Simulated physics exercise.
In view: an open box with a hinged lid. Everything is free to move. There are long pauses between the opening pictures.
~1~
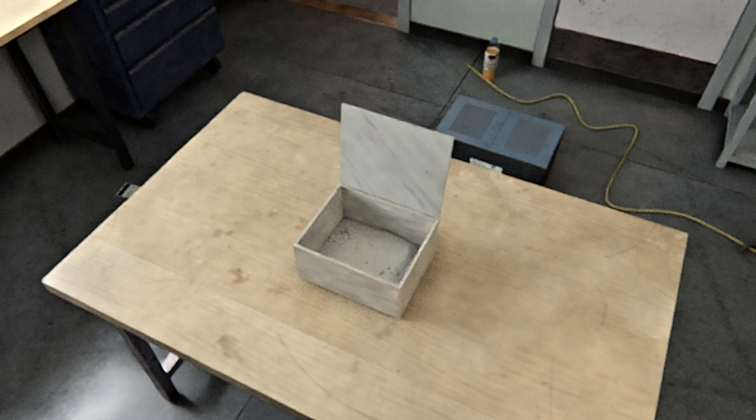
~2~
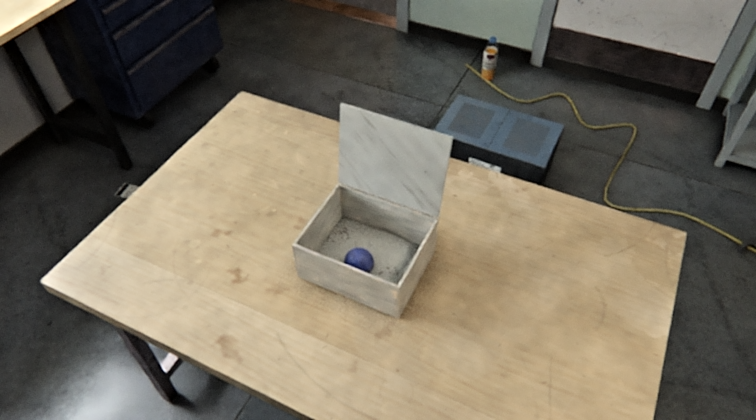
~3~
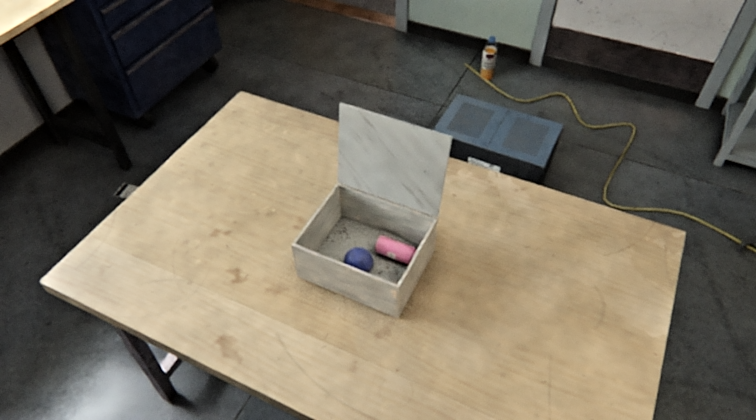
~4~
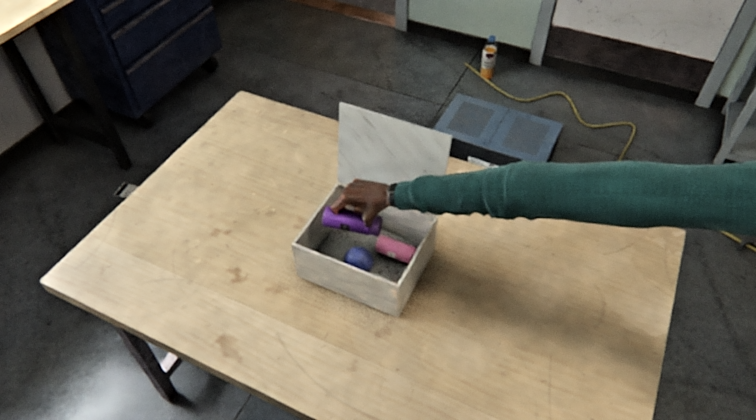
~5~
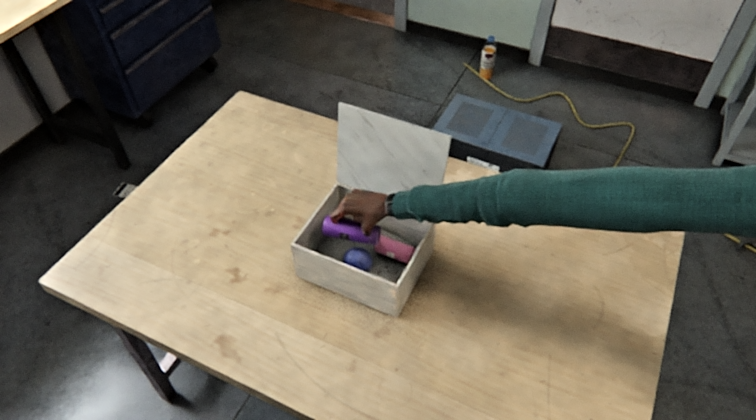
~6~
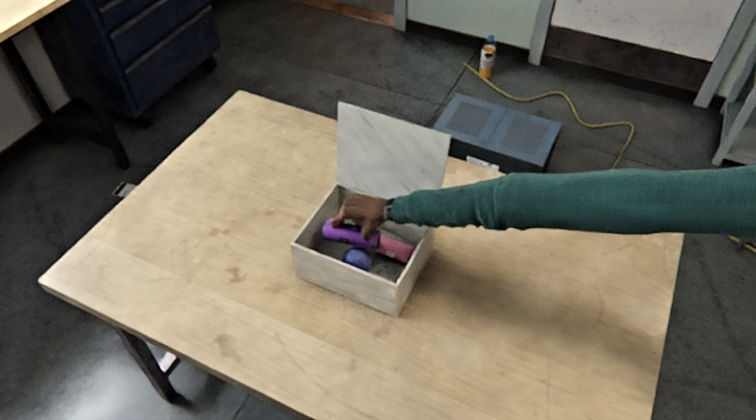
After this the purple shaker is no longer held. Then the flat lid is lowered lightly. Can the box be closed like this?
Outcome: The lid closes.
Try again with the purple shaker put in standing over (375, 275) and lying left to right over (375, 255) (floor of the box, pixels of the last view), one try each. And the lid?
First try: It will not close; second try: It shuts flat.
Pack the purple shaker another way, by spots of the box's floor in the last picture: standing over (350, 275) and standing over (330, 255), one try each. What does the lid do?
First try: It sits on the rim; second try: It stays ajar.
Then, 0.90 s past the last view, lid starting down; purple shaker displaced well along near (357, 231).
Then, 1.60 s past the last view, lid 58° above the rim; purple shaker displaced well along near (357, 231).
Then, 2.00 s past the last view, lid 17° above the rim; purple shaker displaced well along near (357, 231).
Finally, lid shut; moved from the start, purple shaker; the other 2 still in place. Final places as the last picture's camera would see them, purple shaker near (357, 231).
